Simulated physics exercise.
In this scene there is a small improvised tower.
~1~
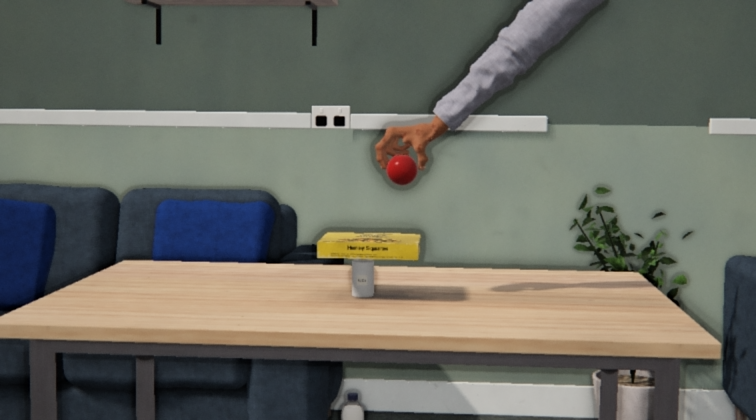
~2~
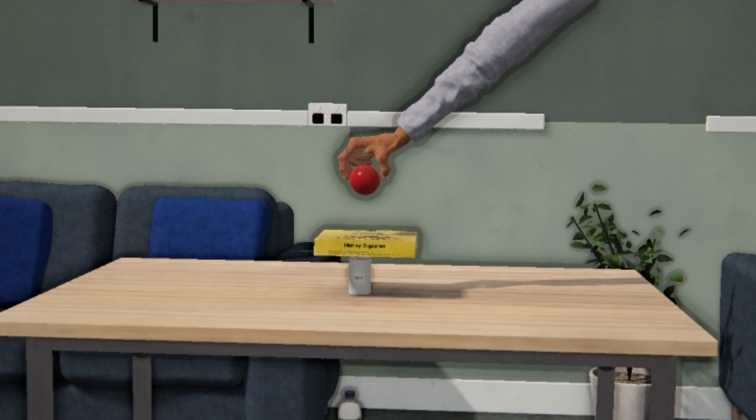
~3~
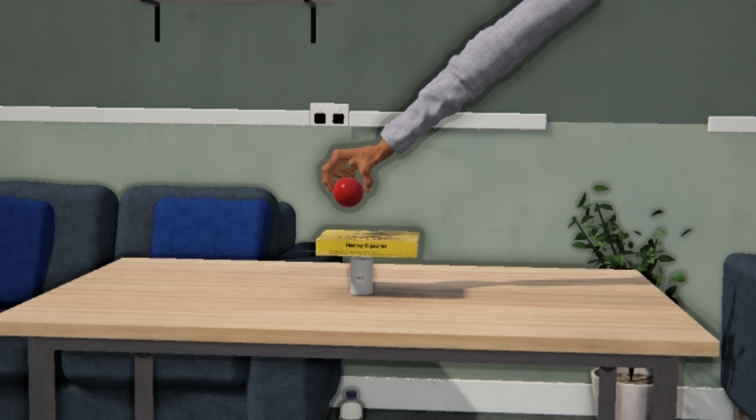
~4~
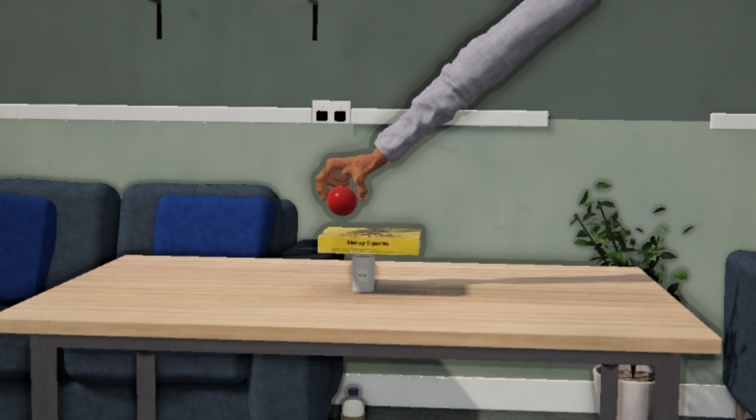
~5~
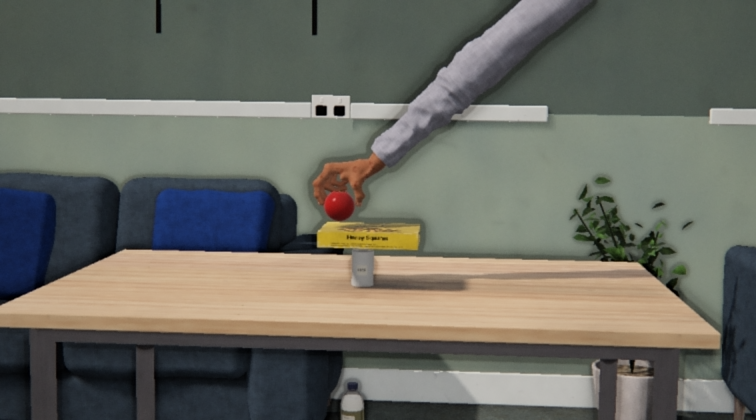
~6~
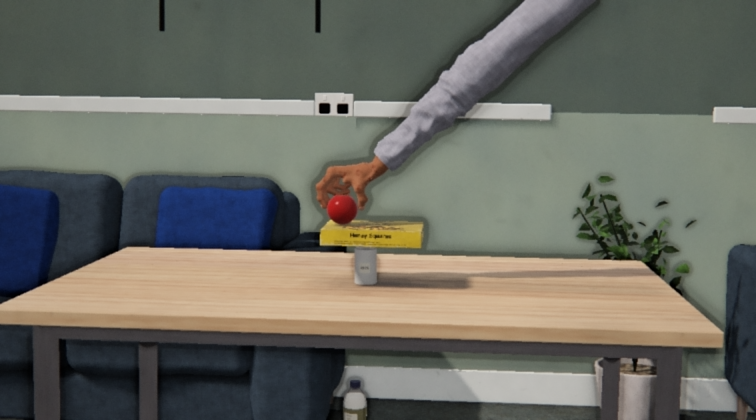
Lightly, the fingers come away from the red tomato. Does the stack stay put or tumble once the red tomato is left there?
My guess is the stack will be secure.
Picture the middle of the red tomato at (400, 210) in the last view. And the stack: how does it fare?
Result: The stack tips over.
Then, 0.20 s later than the last frame, all is still.
Then, 0.50 s later than the last frame, red tomato resting near (342, 210).
When it is over, all 3 as before. End places, in pixels of the last picture, red tomato near (342, 210). The stack holds.
